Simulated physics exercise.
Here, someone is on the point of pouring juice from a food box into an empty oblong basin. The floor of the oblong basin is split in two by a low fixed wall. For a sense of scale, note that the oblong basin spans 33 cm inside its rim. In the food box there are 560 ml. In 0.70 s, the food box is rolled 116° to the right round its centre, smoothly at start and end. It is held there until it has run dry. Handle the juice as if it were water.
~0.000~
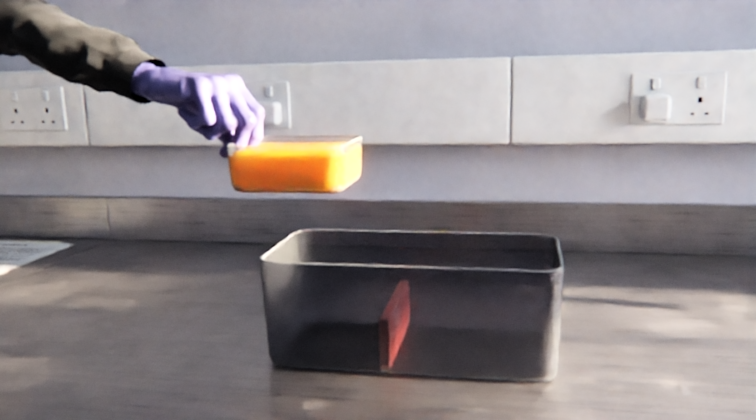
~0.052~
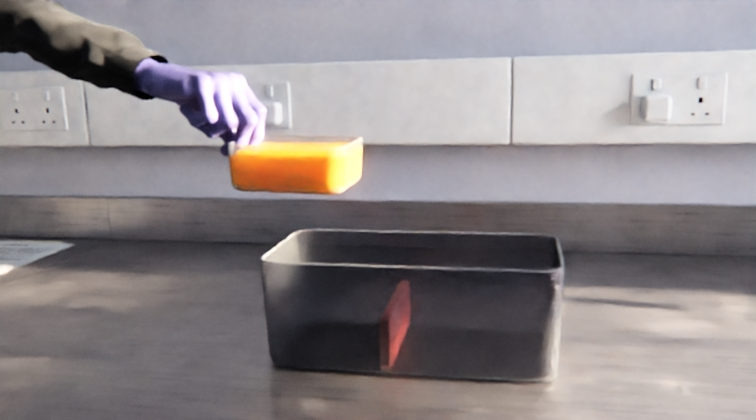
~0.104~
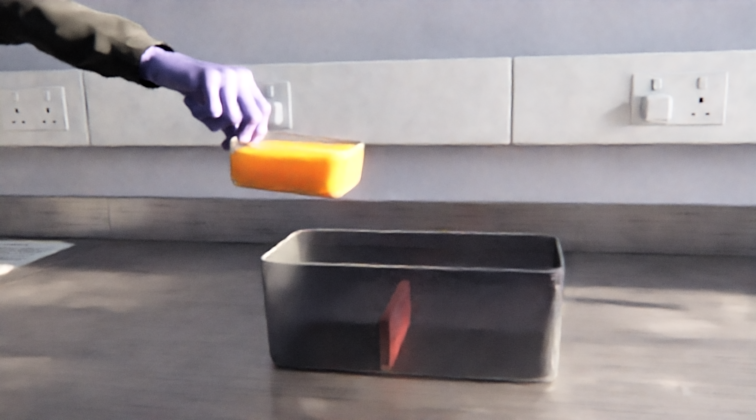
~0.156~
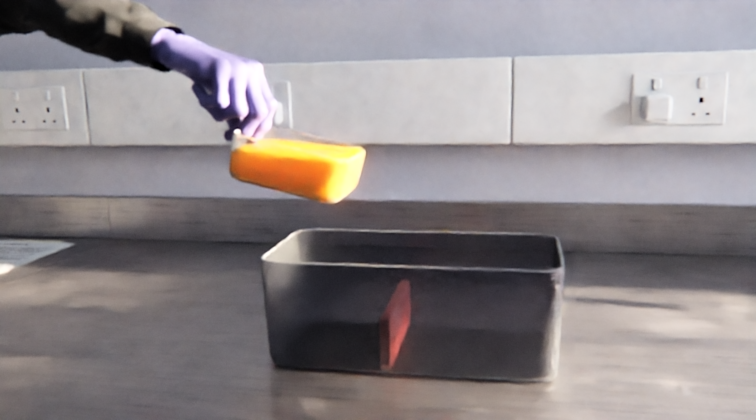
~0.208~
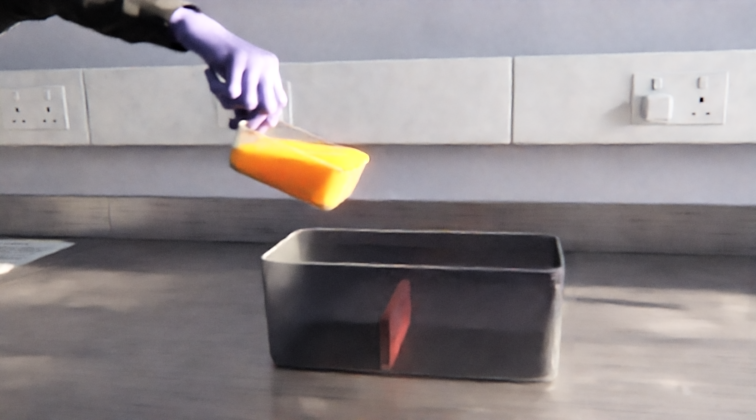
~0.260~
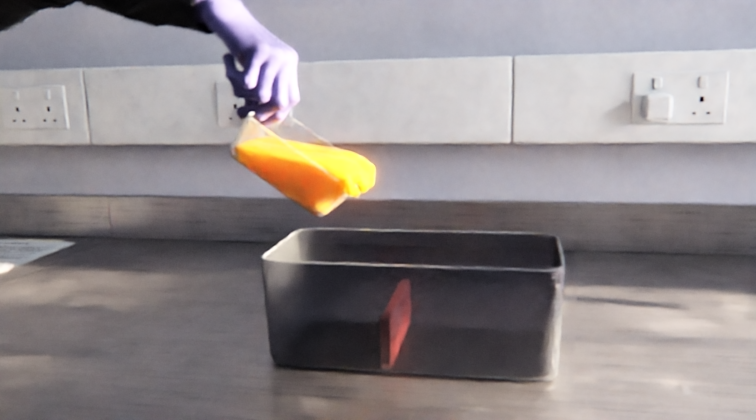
To begin with, a purple-gloved hand holds a clear food box of orange juice level above an empty, dark, see-through oblong basin on a counter. The hand then tilts the box steadily to the right, and the juice shifts toward the lowered side until some bulges over its edge.
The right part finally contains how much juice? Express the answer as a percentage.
About 54 in every hundred parts.
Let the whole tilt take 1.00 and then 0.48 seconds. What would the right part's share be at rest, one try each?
I'd expect close to 65 per cent and then close to 30 per cent.
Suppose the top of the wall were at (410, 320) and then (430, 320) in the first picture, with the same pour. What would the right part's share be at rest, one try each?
First try about 40 %, second try about 10 %.
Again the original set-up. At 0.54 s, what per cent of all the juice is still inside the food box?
Remaining: Near 5 % of the total.
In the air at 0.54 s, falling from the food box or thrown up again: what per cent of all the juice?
I'd put it at about 12 percent.
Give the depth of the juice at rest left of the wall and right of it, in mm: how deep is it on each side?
Left roughly 14 mm; right roughly 12 mm.
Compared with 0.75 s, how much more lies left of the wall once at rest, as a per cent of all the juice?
About 1 percent.
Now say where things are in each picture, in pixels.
It leans 0°; its right rim is at (353, 143); the juice meets the walls at (246, 148) and (353, 148); the oblong basin's rim runs from (279, 246) to (559, 253); the wall's top is at (395, 299), in the first picture.
It leans 2°; its right rim is at (354, 145); the juice meets the walls at (247, 148) and (353, 149), in the second picture.
It leans 6°; its right rim is at (355, 149); the juice meets the walls at (248, 146) and (355, 151), in the third picture.
It leans 14°; its right rim is at (357, 157); the juice meets the walls at (249, 144) and (357, 153), in the fourth picture.
It leans 23°; its right rim is at (357, 167); the juice meets the walls at (249, 143) and (358, 162); 4 per cent is over the edge, in the fifth picture.
It leans 35°; its right rim is at (355, 179); the juice meets the walls at (250, 141) and (345, 162); 13 per cent is over the edge, in the sixth picture.
After 0.54 s the tilt is 102° and 5 per cent is still to pour, 33 is left of the wall and 50 right of it.
After 0.75 s the tilt is 116° and 0 per cent is still to pour, 44 is left of the wall and 53 right of it.
After 0.96 s the tilt is 116° and 0 per cent is still to pour, 45 is left of the wall and 54 right of it.
After 1.20 s the tilt is 116° and 0 per cent is still to pour, 45 is left of the wall and 54 right of it.
In the end 45 per cent lies left of the wall, 54 right of it and 1 outside.
